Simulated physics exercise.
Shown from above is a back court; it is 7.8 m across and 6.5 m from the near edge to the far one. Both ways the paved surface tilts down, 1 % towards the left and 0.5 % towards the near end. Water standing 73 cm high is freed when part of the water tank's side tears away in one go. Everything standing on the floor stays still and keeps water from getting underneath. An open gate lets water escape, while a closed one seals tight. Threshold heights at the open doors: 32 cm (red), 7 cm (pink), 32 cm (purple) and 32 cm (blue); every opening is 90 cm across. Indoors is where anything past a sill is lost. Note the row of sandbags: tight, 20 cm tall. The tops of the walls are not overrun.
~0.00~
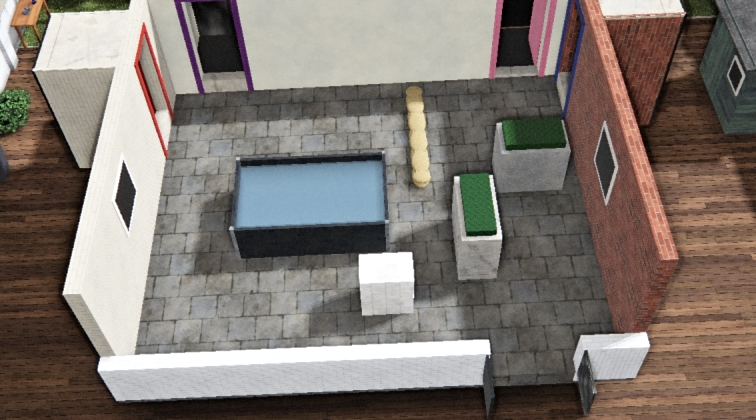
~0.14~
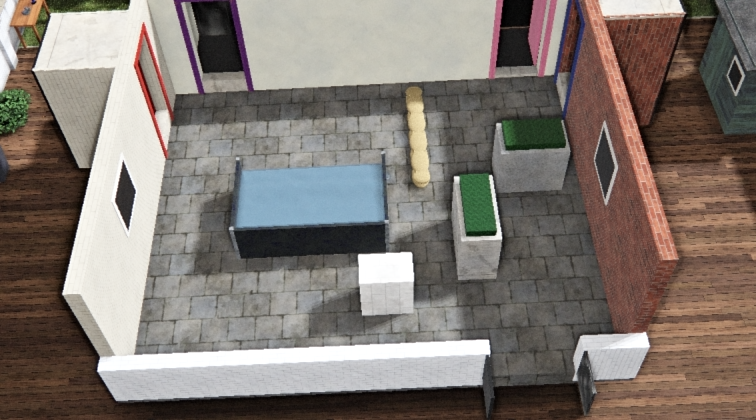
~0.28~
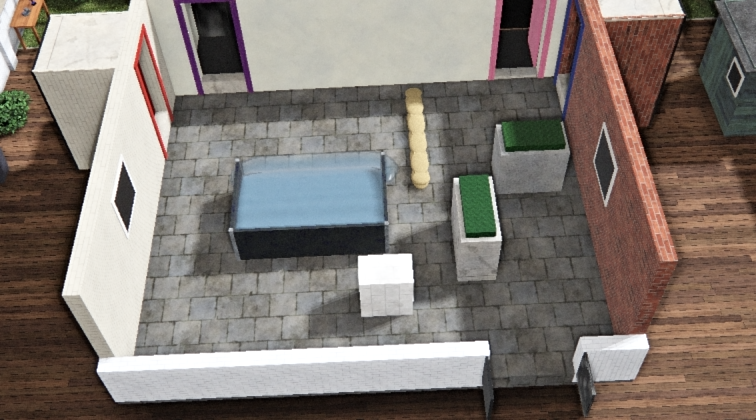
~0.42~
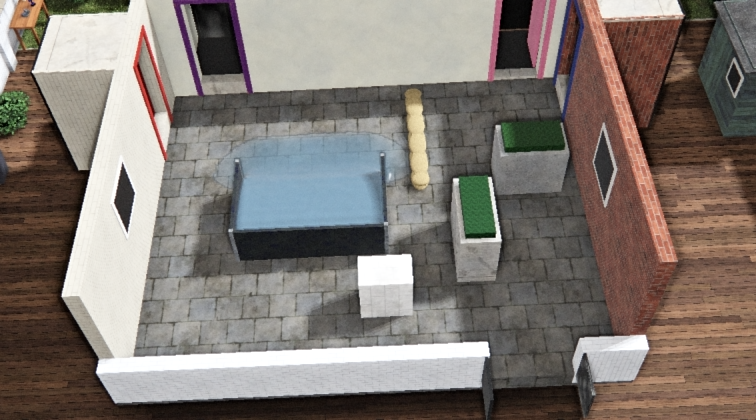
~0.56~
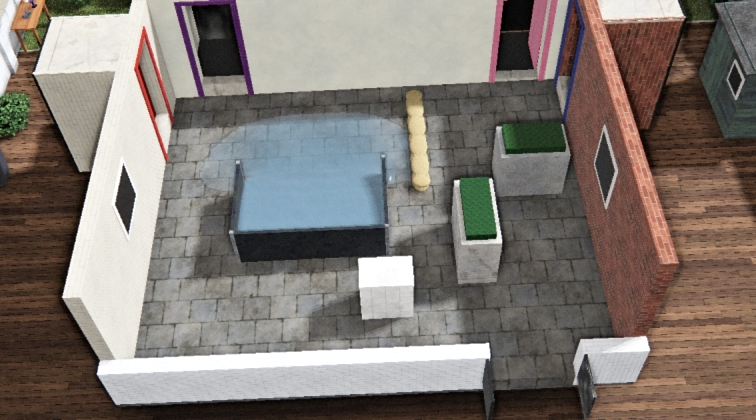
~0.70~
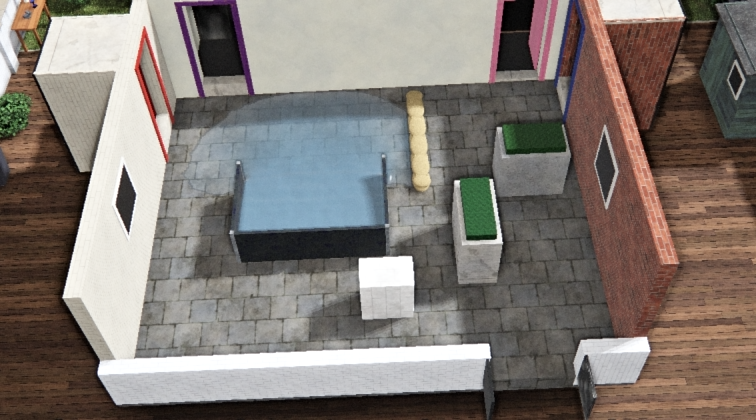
Water pours from the far side of the raised tank and spreads across the grey paving.
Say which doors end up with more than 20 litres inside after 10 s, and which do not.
In order: The red door never tops the limit. The pink door never tops the limit. The purple door never tops the limit. The blue door never tops the limit.
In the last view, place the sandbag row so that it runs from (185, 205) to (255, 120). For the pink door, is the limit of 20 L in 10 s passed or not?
Pink: Exceeded.
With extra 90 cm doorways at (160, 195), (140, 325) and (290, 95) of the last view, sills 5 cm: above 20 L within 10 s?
Note, doorways in listed order: Goes beyond, goes beyond, goes beyond.
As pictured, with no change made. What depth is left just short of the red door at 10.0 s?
I'd say close to 9.5 cm.
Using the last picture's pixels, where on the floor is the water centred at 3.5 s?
Balance point at about (305, 151).
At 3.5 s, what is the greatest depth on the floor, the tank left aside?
Max around 27 cm.
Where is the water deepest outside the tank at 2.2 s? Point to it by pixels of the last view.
Look around (177, 103).
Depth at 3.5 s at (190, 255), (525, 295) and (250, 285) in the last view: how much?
5, 0 and 0 cm, respectively.
After 1.4 s water covers 25 % of the floor and is deepest (46 cm) near (299, 96); red door 6 cm at the sill, 0 L in, pink door not reached, purple door 27 cm at the sill, 0 L in, blue door not reached.
After 2.2 s water covers 30 % of the floor and is deepest (48 cm) near (177, 103); red door 20 cm at the sill, 0 L in, pink door 3 cm at the sill, 0 L in, purple door 25 cm at the sill, 0 L in, blue door not reached.
After 3.5 s water covers 45 % of the floor and is deepest (27 cm) near (184, 108); red door 23 cm at the sill, 0 L in, pink door 3 cm at the sill, 0 L in, purple door 25 cm at the sill, 0 L in, blue door 14 cm at the sill, 0 L in.
After 6.0 s water covers 75 % of the floor and is deepest (24 cm) near (131, 383); red door 15 cm at the sill, 0 L in, pink door 4 cm at the sill, 1 L in, purple door 12 cm at the sill, 0 L in, blue door 4 cm at the sill, 0 L in.
After 10.0 s water covers 90 % of the floor and is deepest (13 cm) near (131, 383); red door 9 cm at the sill, 0 L in, pink door 1 cm at the sill, 1 L in, purple door 8 cm at the sill, 0 L in, blue door 1 cm at the sill, 0 L in.
